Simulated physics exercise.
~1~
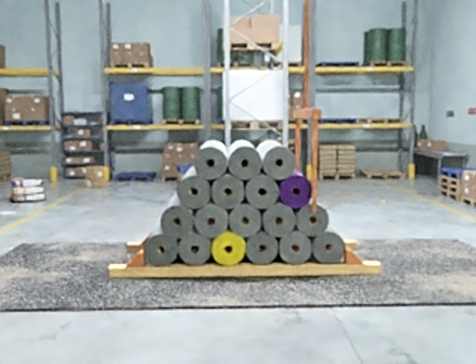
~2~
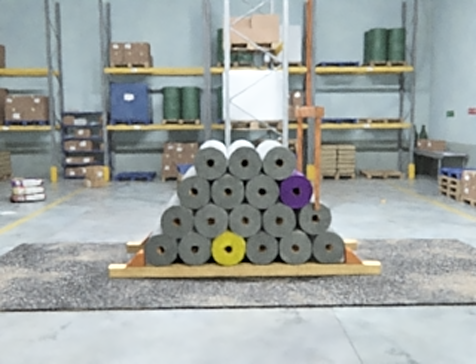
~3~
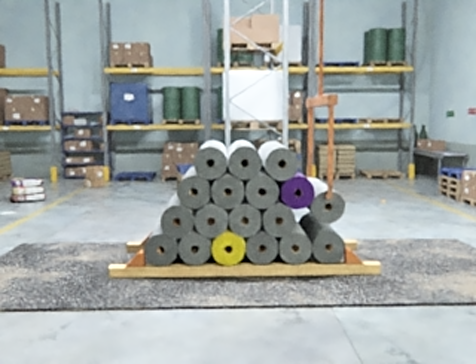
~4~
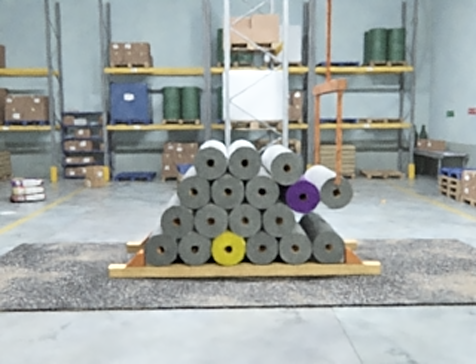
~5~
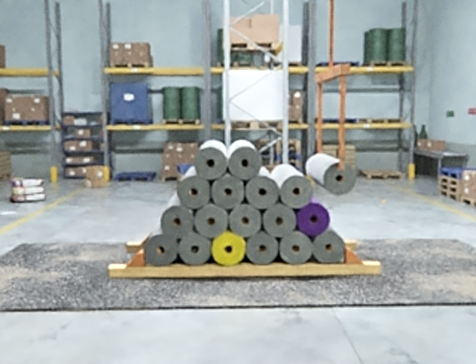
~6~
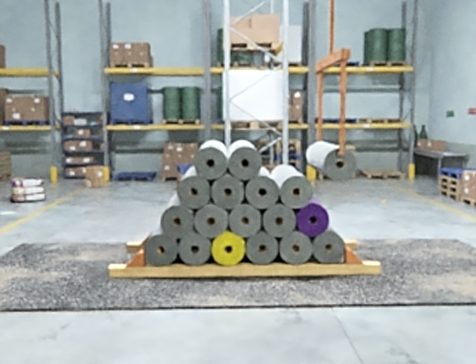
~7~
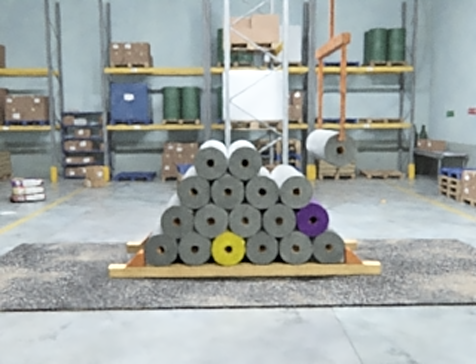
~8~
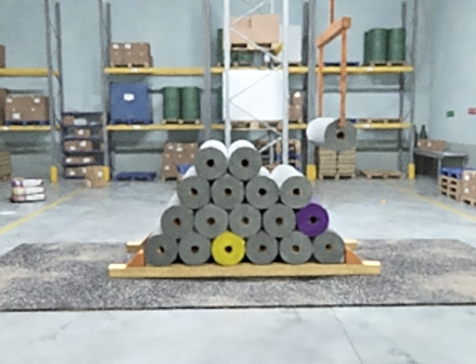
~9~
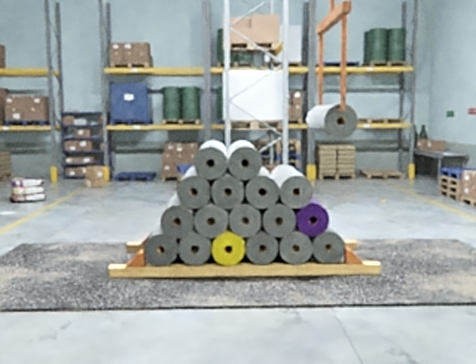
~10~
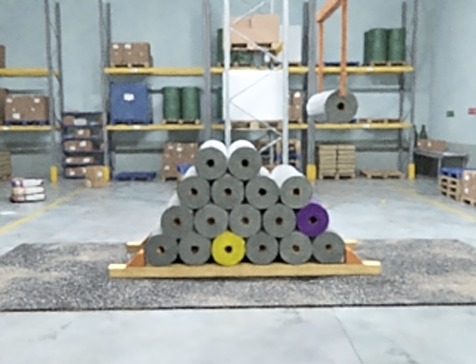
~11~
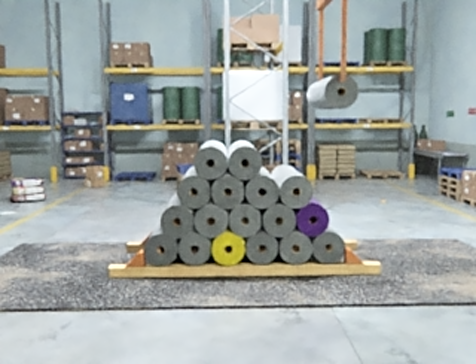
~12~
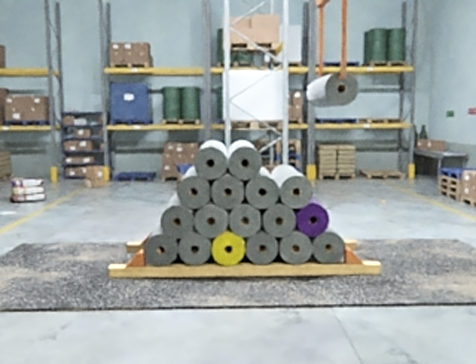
An orange crane lifts one grey roll from the stack, and the purple roll drops into its place.
